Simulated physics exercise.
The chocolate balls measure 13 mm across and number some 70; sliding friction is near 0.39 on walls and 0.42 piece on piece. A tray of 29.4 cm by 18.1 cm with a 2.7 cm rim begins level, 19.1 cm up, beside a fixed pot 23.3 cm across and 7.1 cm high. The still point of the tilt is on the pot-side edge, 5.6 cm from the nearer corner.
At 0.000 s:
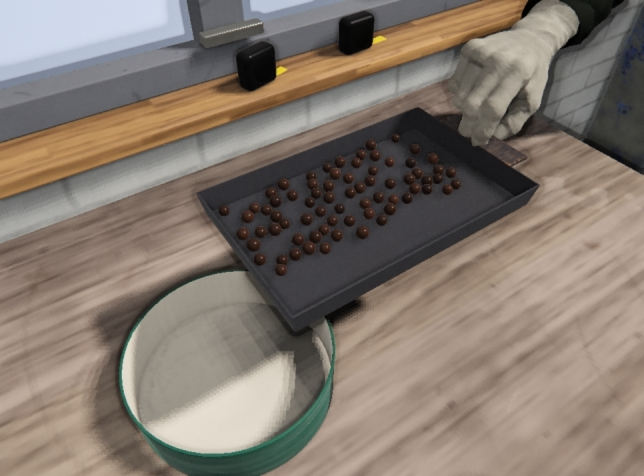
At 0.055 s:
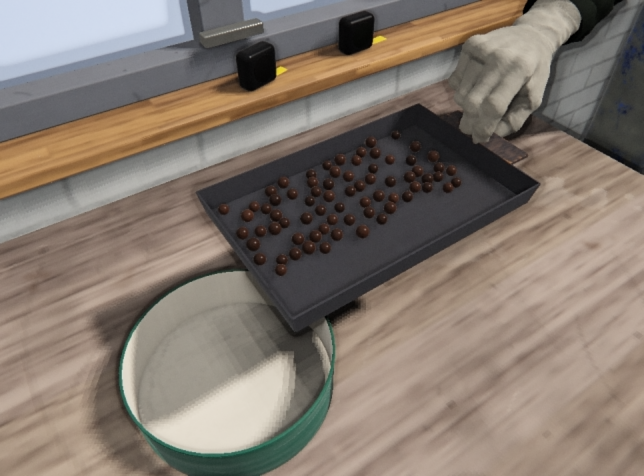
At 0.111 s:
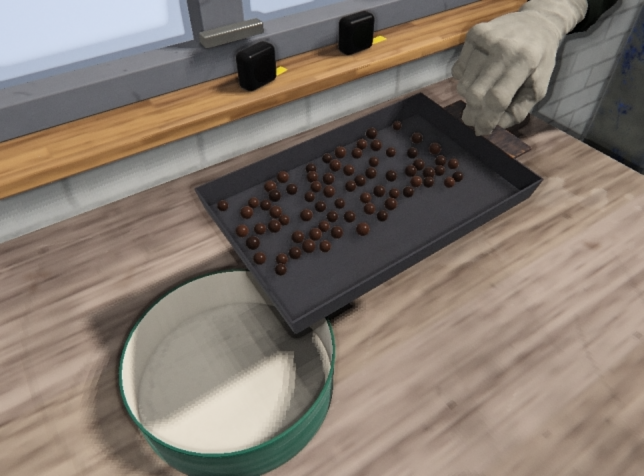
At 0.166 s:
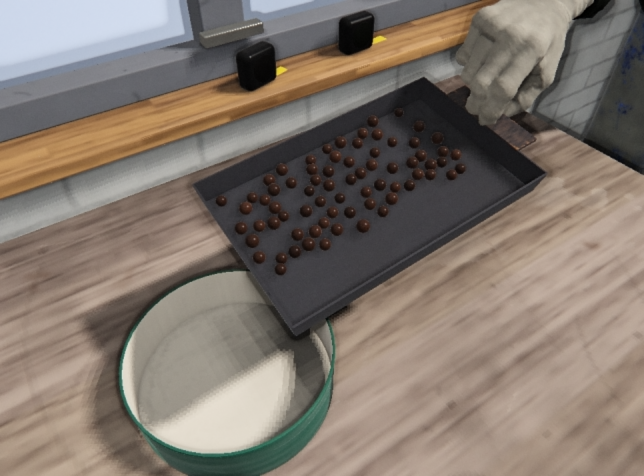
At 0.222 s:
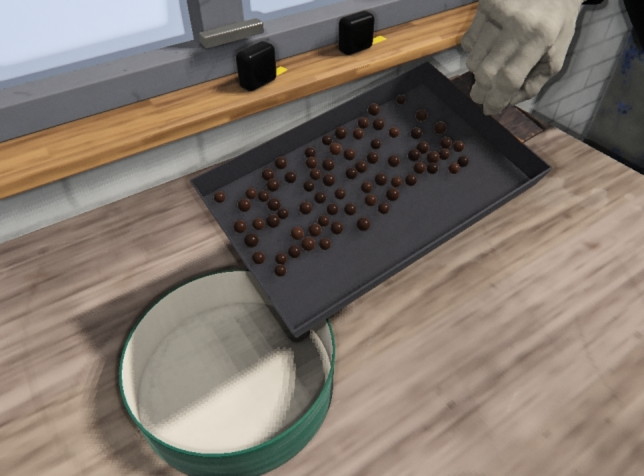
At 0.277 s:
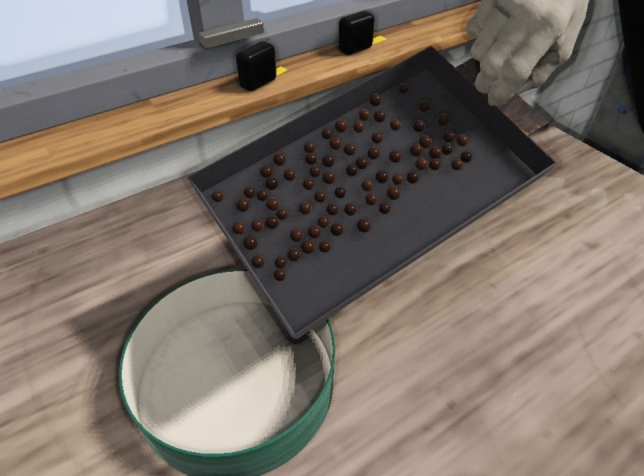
A dark tray scattered with small brown balls tilted gradually as a pale gloved hand raised its far right end, while the balls stayed spread across it and the green-rimmed pot beside it sat still.
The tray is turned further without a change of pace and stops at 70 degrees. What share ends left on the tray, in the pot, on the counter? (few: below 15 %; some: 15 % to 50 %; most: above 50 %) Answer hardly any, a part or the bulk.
Tray the bulk, pot hardly any, counter hardly any.
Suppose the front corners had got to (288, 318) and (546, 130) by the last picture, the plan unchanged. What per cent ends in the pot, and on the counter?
Pot 5, counter 0.
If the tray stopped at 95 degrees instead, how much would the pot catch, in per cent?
It would be near 50 per cent.
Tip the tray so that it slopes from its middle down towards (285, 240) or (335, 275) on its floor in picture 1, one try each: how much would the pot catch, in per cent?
Some 5 and 5 per cent.
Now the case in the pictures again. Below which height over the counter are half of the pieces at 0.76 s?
Roughly 22 cm.
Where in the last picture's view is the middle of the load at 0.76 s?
Around (331, 276).
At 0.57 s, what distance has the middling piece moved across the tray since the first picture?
About 10 cm.
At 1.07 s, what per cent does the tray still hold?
About 95 per cent.
After 0.57 s, tilt 45 degrees; the tray holds 100 %, the pot 0 %.
After 0.76 s, tilt 61 degrees; the tray holds 100 %, the pot 0 %.
Then, at 1.07 s, tilt 70 degrees; the tray holds 95 %, the pot 0 %.
By 1.9 s all is still; tray 90 %, pot 5 %, counter 5 %.
